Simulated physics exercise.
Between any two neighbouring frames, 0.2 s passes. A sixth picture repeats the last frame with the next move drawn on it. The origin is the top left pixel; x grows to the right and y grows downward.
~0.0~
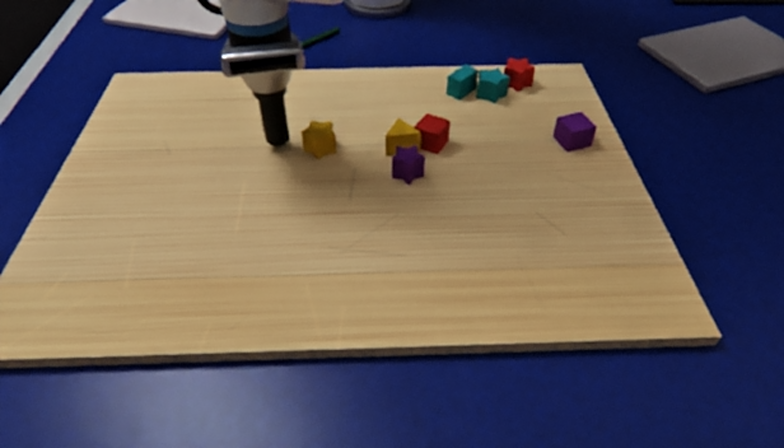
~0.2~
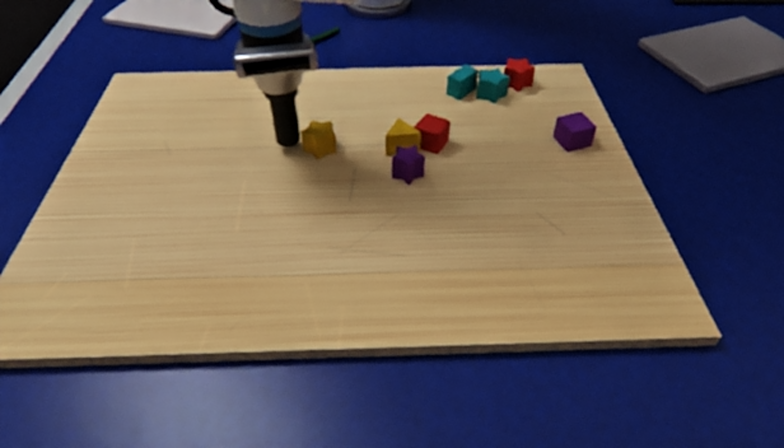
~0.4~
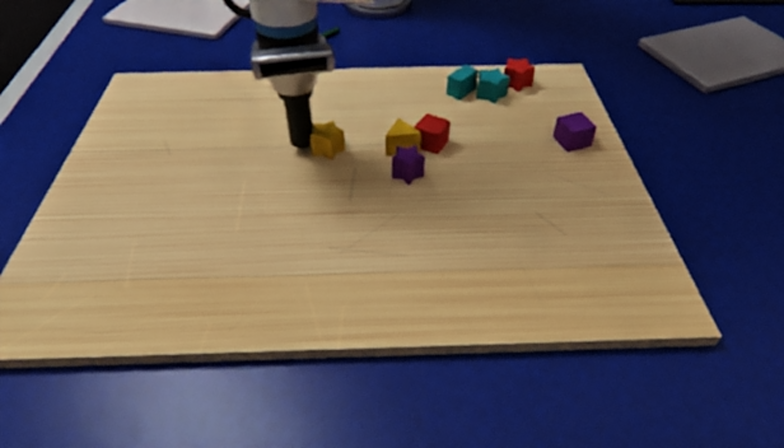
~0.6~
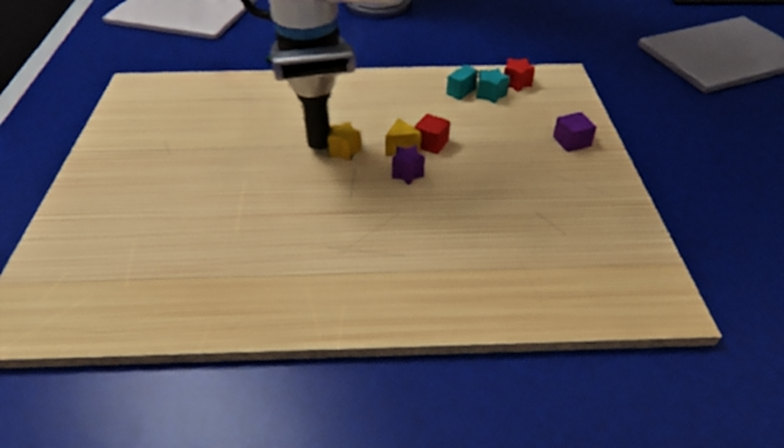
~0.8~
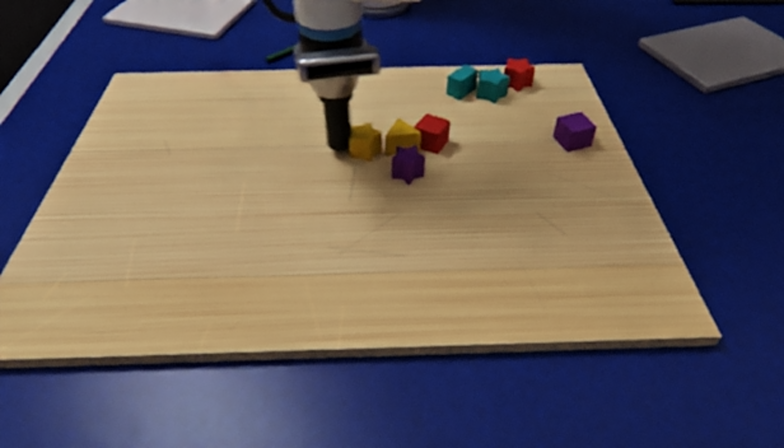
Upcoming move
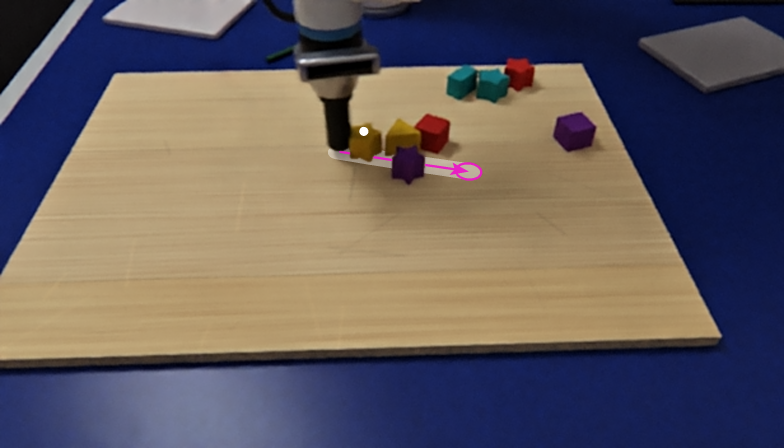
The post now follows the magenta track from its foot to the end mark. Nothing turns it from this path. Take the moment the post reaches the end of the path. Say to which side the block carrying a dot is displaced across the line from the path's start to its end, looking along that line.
It moves left.
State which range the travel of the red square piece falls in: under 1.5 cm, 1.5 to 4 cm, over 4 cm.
Displaced 1.5 to 4 cm.
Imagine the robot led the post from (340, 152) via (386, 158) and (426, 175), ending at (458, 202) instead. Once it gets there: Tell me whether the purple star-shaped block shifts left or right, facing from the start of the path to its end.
Toward the right.
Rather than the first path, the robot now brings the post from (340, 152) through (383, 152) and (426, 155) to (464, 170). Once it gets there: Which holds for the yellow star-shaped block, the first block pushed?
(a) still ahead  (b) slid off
(a)
The drawn path runs from (340, 152) to (469, 171); the dot is on the yellow star-shaped block.
The first path, step by step. One third of the way, post (382, 152); yellow star-shaped block (408, 139); yellow triangle (432, 133), turned 50° anticlockwise; purple star-shaped block (418, 160), turned 25° clockwise; red square piece (447, 118), turned 30° anticlockwise.
Two thirds of the way, post (425, 158); yellow star-shaped block (451, 142); yellow triangle (468, 131), turned 65° anticlockwise; purple star-shaped block (424, 163), turned 60° clockwise; red square piece (447, 118), turned 30° anticlockwise.
At the end, post (469, 164); yellow star-shaped block (488, 140), turned 40° anticlockwise; yellow triangle (489, 125), turned 100° anticlockwise; purple star-shaped block (426, 163), turned 75° clockwise; red square piece (447, 118), turned 30° anticlockwise.
